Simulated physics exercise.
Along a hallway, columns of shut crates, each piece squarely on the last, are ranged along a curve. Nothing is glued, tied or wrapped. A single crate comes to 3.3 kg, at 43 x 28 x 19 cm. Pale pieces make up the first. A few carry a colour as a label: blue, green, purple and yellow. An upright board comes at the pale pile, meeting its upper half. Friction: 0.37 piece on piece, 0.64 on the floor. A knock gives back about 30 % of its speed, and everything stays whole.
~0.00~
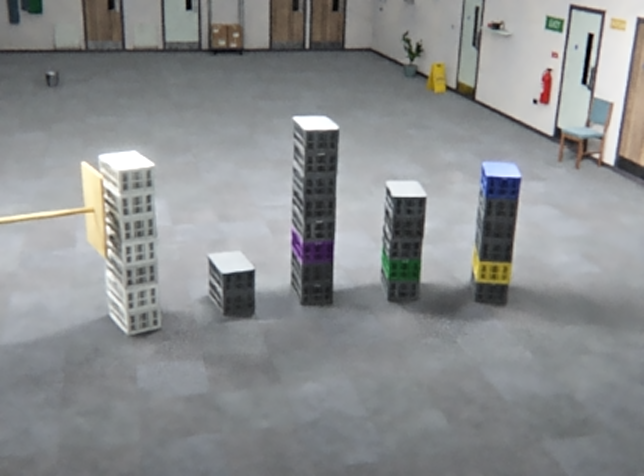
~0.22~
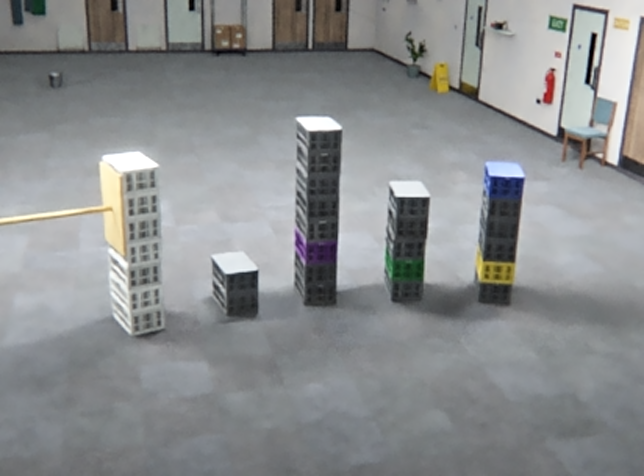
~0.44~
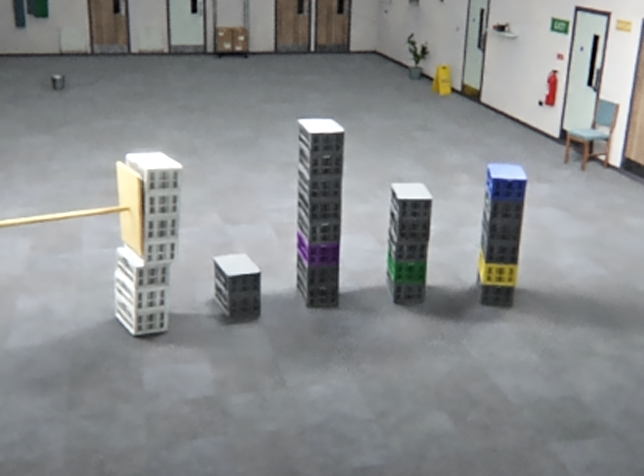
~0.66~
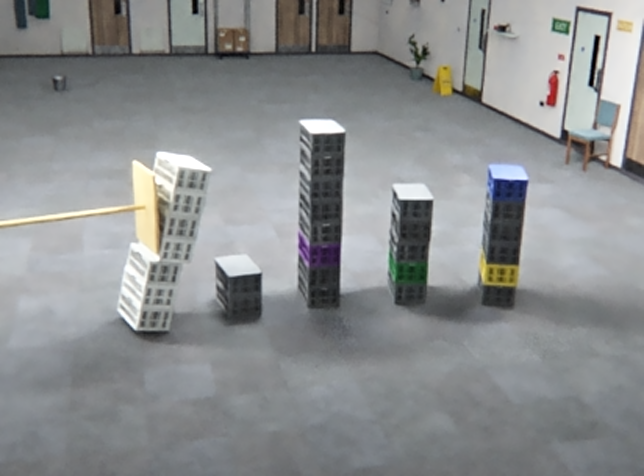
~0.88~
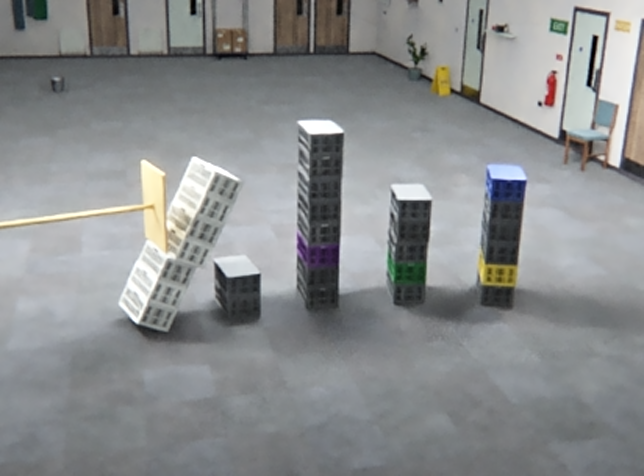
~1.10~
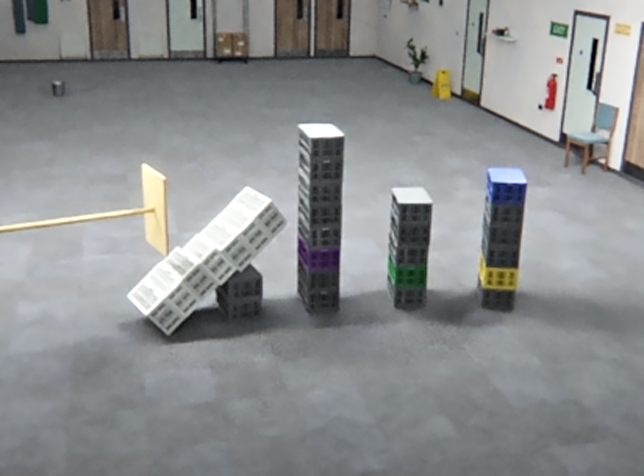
Wooden board on a pole pushing the upper part of a white crate stack rightward, the stack leaning over a short dark one.
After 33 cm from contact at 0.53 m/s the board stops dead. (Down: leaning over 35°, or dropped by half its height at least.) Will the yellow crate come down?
In the end the yellow crate remains up.
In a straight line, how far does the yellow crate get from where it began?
About 0 cm.
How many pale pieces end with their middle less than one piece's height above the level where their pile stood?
4 of them.
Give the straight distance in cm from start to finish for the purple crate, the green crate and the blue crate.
Purple 0, green 0, blue 0.
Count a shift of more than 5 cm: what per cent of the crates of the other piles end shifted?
It is 5 per cent.
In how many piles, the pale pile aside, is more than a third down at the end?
0 of them.
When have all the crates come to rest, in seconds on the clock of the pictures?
Near 3.0 s.
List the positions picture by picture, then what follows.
In the first frame (each place is the centre of the face we see best), board (104, 207) 11 cm short; yellow crate (494, 273); blue crate (503, 188); purple crate (318, 252); the others all in place.
The second frame shows board (123, 206) 11 mm in; yellow crate (498, 273).
The third frame shows board (140, 206) 13 cm in, top of the pale pile leaning 5°; yellow crate (500, 275); the others all in place.
The fourth frame shows board (156, 204) 24 cm in, top of the pale pile leaning 15°; yellow crate (502, 275); the others all in place.
The fifth frame shows board (165, 204) 33 cm in, stopped, top of the pale pile leaning 29°; yellow crate (500, 275); the others all in place.
The sixth frame shows board (166, 207) 33 cm in, stopped, top of the pale pile leaning 52°; yellow crate (501, 279); blue crate (509, 193); purple crate (324, 260); the others all in place.
By 1.22 s, 7 of the pale pile down; none of the 21 other crates down, 2 disturbed; yellow crate unmoved; purple crate moved 18 mm.
By 1.64 s, 7 of the pale pile down; none of the 21 other crates down, 5 disturbed; yellow crate unmoved; purple crate moved 41 mm.
When it is over (3.1 s), 7 of the pale pile down; none of the 21 other crates down, 6 disturbed; yellow crate unmoved; purple crate moved 42 mm; blue crate unmoved. In pixels of the last frame, middles, yellow crate near (498, 269), purple crate near (323, 251).
